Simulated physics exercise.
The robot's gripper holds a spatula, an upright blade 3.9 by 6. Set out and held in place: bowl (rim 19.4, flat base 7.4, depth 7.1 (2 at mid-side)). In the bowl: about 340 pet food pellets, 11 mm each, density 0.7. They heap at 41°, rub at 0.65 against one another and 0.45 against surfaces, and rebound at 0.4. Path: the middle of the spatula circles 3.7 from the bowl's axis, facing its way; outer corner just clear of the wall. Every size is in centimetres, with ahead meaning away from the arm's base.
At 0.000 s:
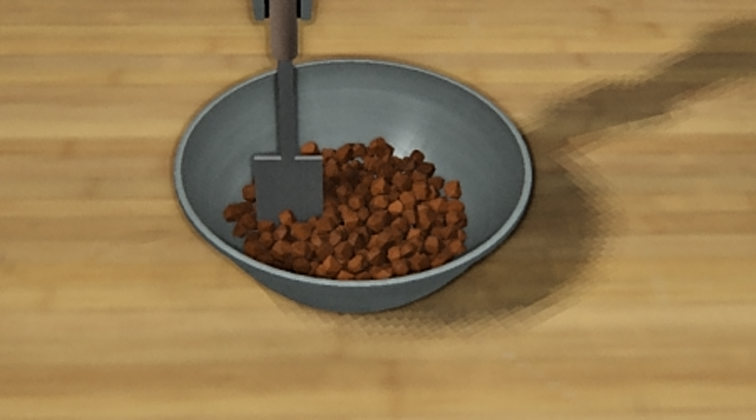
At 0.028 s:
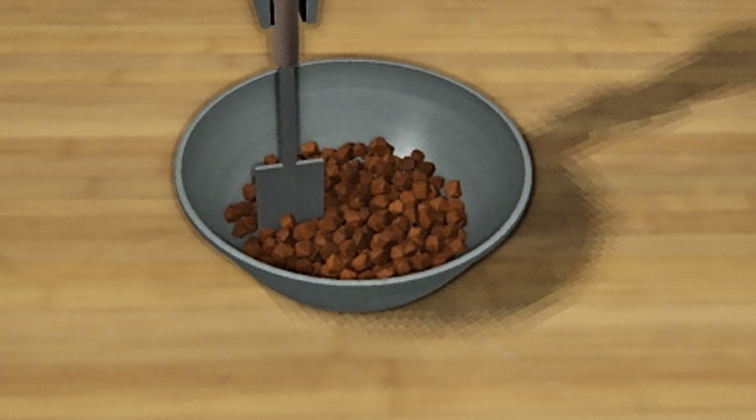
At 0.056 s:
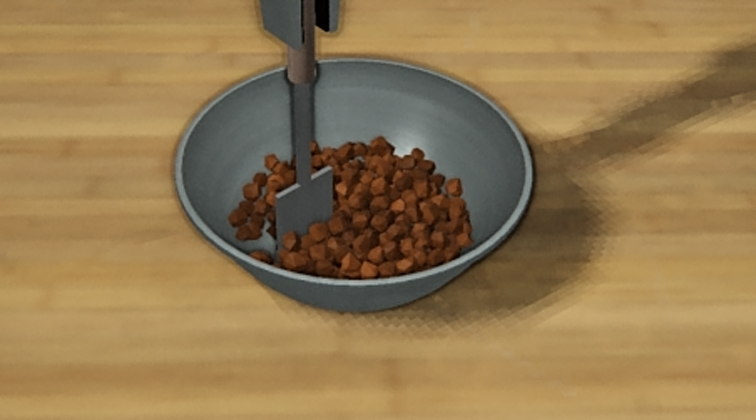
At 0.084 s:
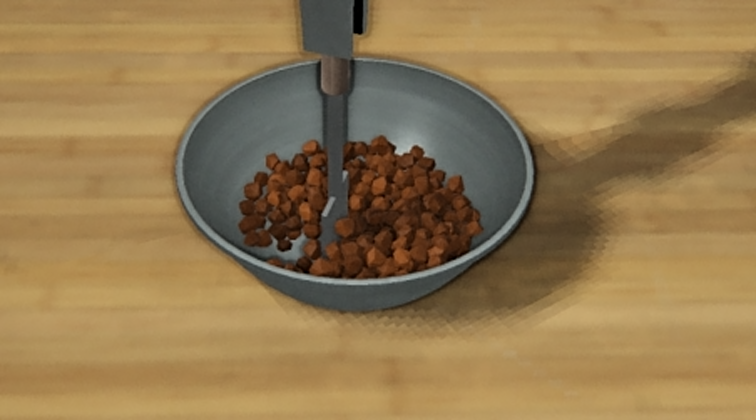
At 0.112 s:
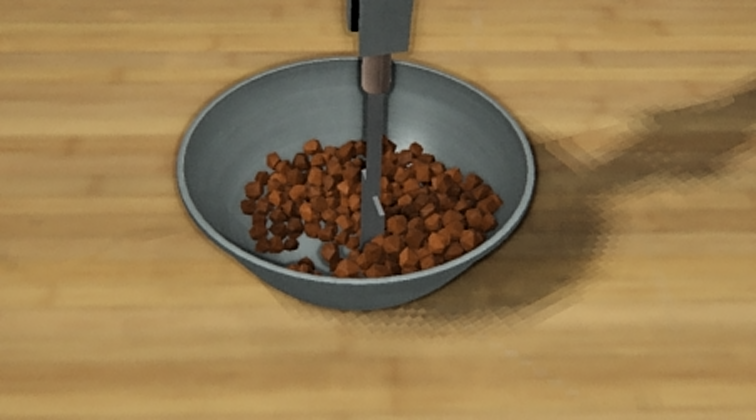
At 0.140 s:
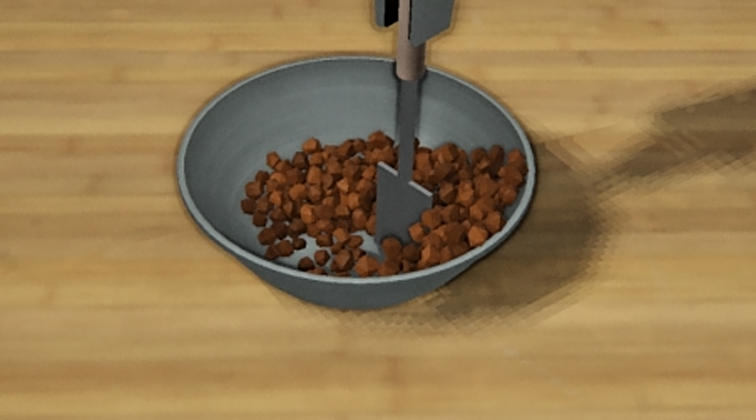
A grey metal bowl of reddish-brown pellets sits on a light wooden surface, seen from above at an angle by a still camera. A robot gripper at the top edge holds a grey spatula upright, its flat blade among the pellets at the bowl's left side. The spatula sweeps along the near side to the right, turning as it goes, pushing pellets rightward and baring a patch of bowl behind it.
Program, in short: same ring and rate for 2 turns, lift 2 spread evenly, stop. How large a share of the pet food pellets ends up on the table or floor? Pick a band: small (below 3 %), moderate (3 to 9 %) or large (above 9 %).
Large, above 9 %.
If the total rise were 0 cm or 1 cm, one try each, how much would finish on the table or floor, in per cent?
Around 25 percent, then 20 percent.
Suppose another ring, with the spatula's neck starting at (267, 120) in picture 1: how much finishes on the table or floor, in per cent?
About 25 percent ends up on the table or floor.
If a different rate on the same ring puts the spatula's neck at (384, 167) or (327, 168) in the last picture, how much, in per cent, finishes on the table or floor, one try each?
First try: Around 10 %; second try: Around 0 %.
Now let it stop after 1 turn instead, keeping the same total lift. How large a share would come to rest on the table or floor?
Roughly 15 per cent.
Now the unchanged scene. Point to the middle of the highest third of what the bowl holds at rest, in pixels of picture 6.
At about (330, 226).
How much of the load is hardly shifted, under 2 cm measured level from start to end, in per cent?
About 5 percent.
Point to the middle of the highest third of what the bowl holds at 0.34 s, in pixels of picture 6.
Centre of upper third: Approx. (259, 152) px.
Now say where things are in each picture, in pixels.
Spatula neck at (287, 136), 0° round; upper third of the load around (356, 211), from x 235 to 460, top at y 145; 343 in the bowl, in the first picture.
Spatula neck at (289, 143), 11° round; upper third of the load around (353, 215), from x 235 to 460, top at y 145, in the second picture.
Spatula neck at (304, 160), 40° round; upper third of the load around (358, 236), from x 240 to 465, top at y 145, in the third picture.
Spatula neck at (335, 171), 71° round; upper third of the load around (381, 240), from x 245 to 475, top at y 145, in the fourth picture.
Spatula neck at (374, 170), 103° round; upper third of the load around (422, 228), from x 250 to 495, top at y 145, in the fifth picture.
Spatula neck at (406, 157), 134° round; upper third of the load around (455, 204), from x 250 to 515, top at y 140; 343 in the bowl, in the sixth picture.
After 0.34 s, 359° round, highest piece 10 above the table; 283 in the bowl, 31 on the table or floor, 29 in flight or on the tool.
After 0.54 s, 225° round, highest piece 8 above the table; 270 in the bowl, 69 on the table or floor, 4 in flight or on the tool.
After 0.85 s, 0° round, highest piece 8 above the table; 270 in the bowl, 73 on the table or floor.
After 1.55 s, 0° round, highest piece 8 above the table; 270 in the bowl, 73 on the table or floor.
At rest, 270 in the bowl, 73 on the table or floor. That is 21 % on the table or floor.
